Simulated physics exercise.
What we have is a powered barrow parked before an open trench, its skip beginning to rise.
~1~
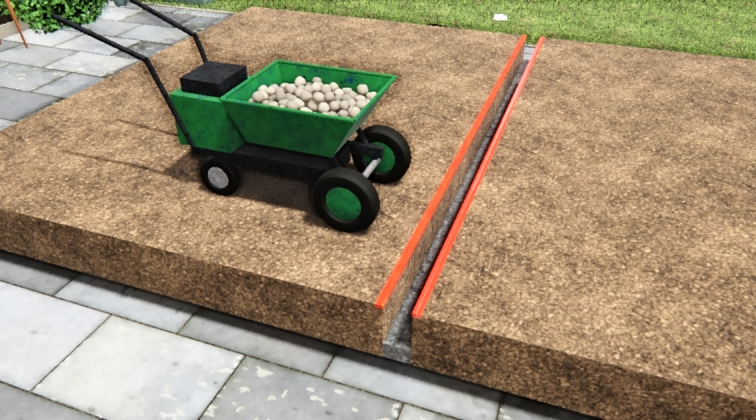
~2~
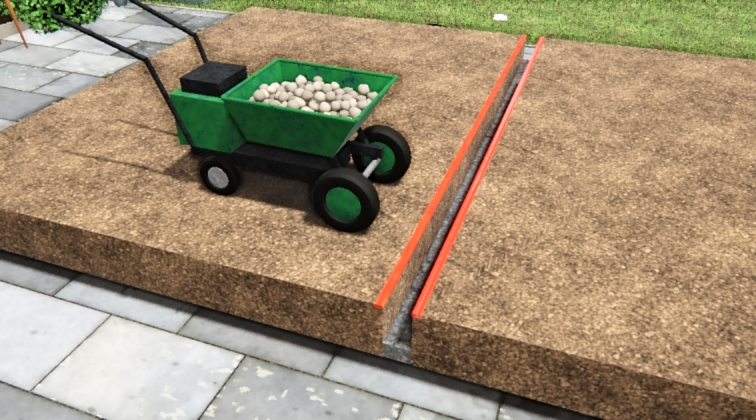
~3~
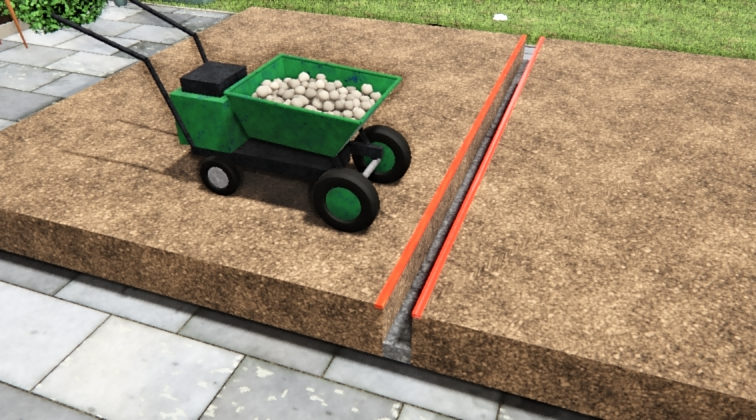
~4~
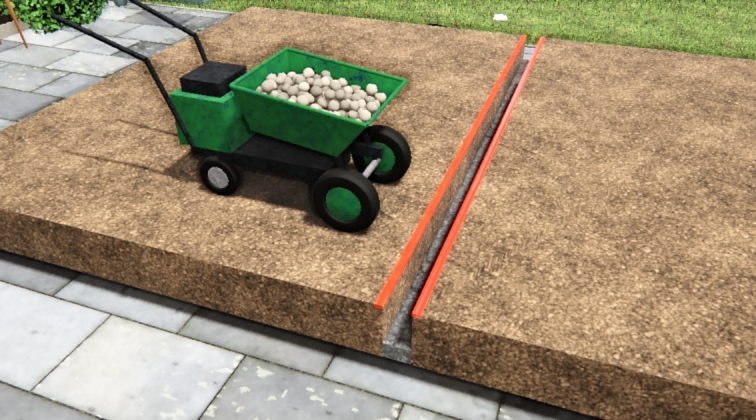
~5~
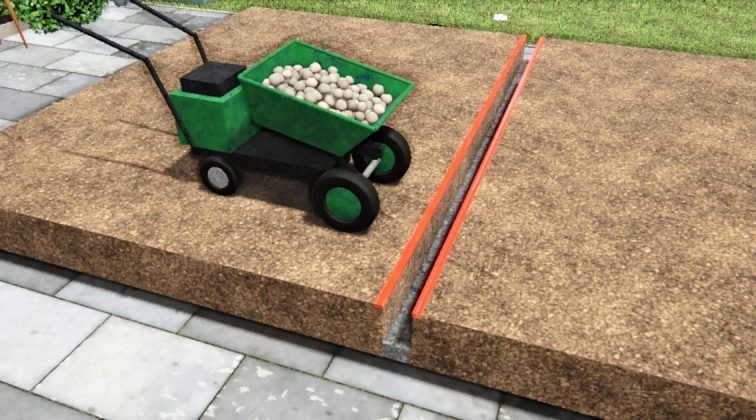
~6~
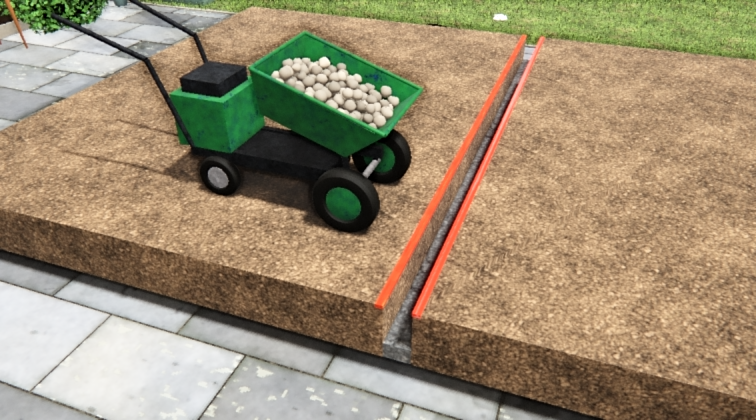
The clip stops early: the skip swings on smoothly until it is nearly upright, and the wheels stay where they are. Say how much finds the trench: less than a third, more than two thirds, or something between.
Between the edges lies under a third of the load.
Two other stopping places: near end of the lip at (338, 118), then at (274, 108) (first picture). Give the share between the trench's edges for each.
First some 40, then 40 per cent.
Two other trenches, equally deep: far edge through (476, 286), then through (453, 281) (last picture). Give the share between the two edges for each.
Roughly 80 per cent, and 40 per cent.
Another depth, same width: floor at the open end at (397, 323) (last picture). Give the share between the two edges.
Roughly 20 in a hundred.
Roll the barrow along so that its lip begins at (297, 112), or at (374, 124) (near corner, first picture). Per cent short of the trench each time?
Near 30 % and 0 %.
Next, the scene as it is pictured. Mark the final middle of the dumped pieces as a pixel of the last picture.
Close to (493, 226).
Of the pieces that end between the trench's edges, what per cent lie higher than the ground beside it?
Close to 0 per cent.
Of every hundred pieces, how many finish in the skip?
Some 0 per cent.
Just after the last frame, skip tipped steeply; every one in the skip.
A moment on, skip tipped right over; the larger part in the skip; about a tenth beyond it; about a tenth falling.
Further on, skip tipped right over; roughly a quarter in the skip; just a few in or heaped over the trench; the larger part beyond it; just a few falling.
When it is over, skip tipped right over; roughly a quarter in or heaped over the trench; the larger part beyond it.
